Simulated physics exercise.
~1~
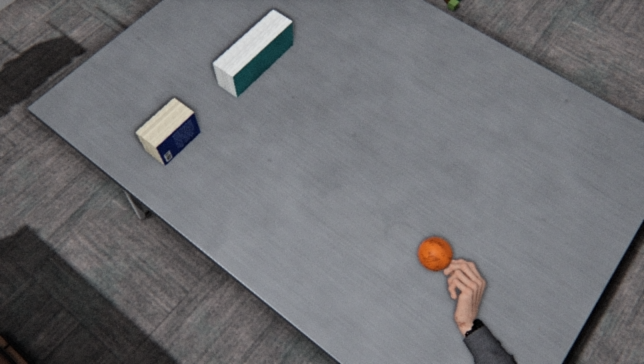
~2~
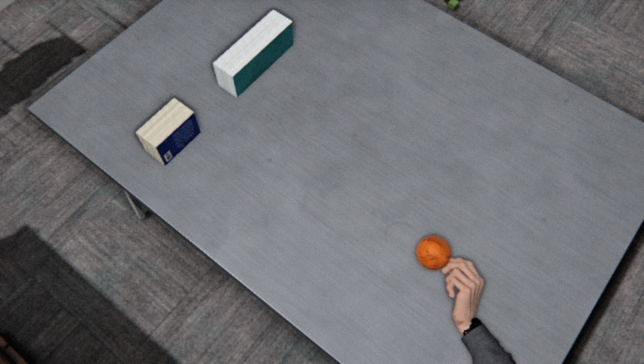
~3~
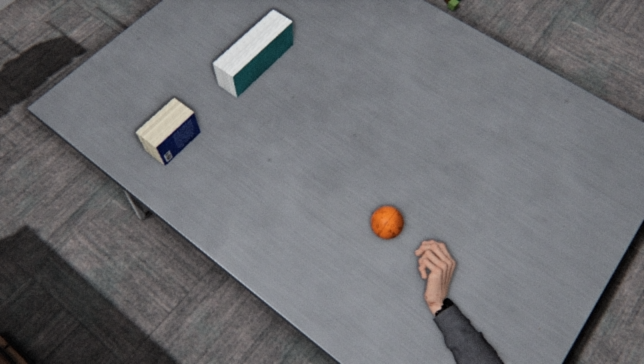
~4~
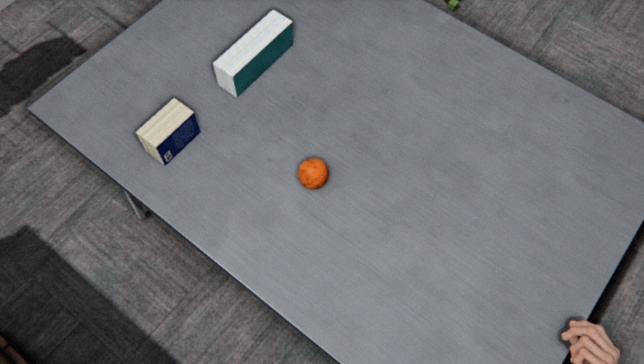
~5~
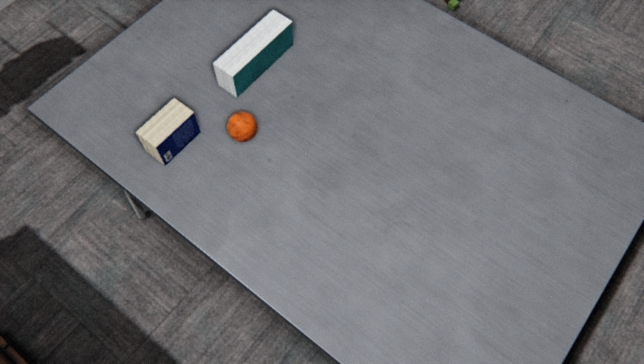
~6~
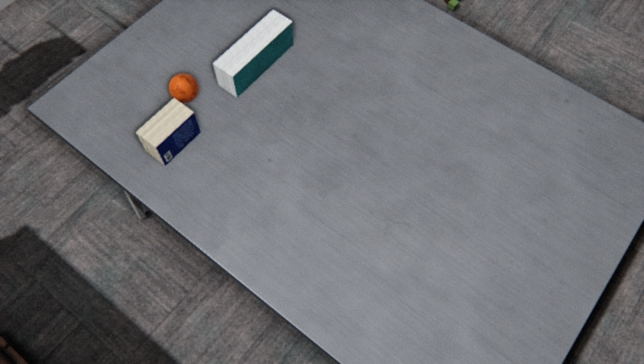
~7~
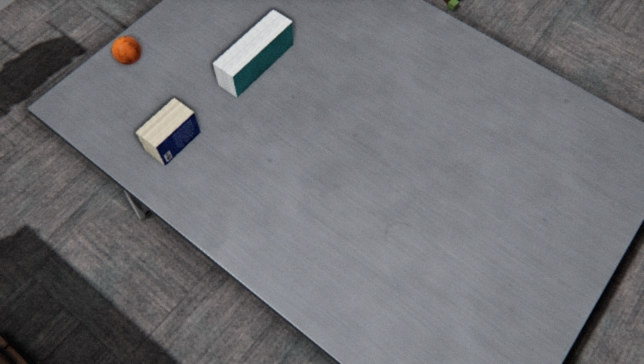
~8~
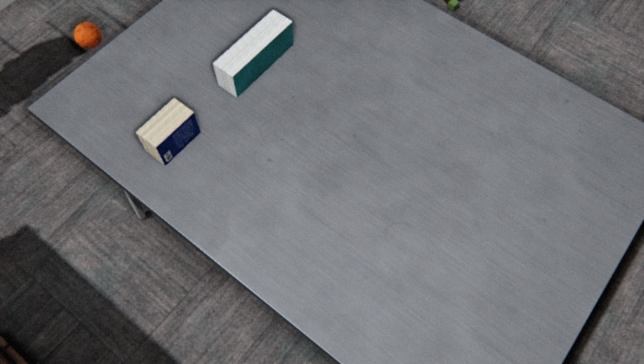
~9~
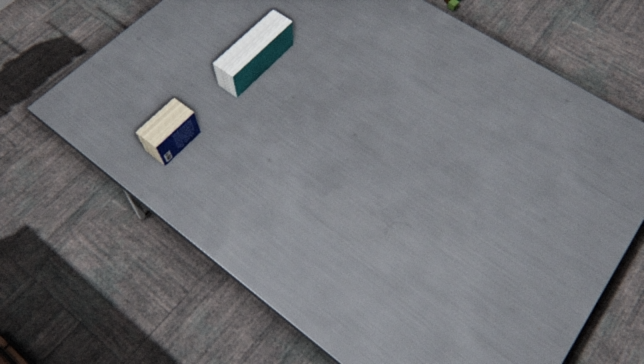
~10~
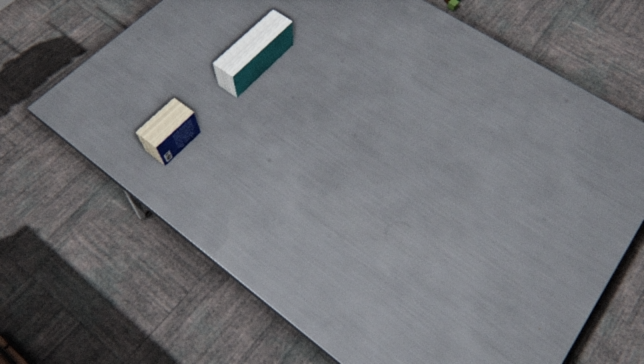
To begin with, a hand holds an orange ball near the lower right of a gray table, while a blue book and a turquoise book stand apart toward the upper left. The hand sends the ball off, lets go and draws back out of view at the lower right. The ball rolls steadily up and to the left across the tabletop toward the opening. It passes between the two books without shifting either one. It carries on past the table's far left edge and disappears from view, leaving both books standing in place.
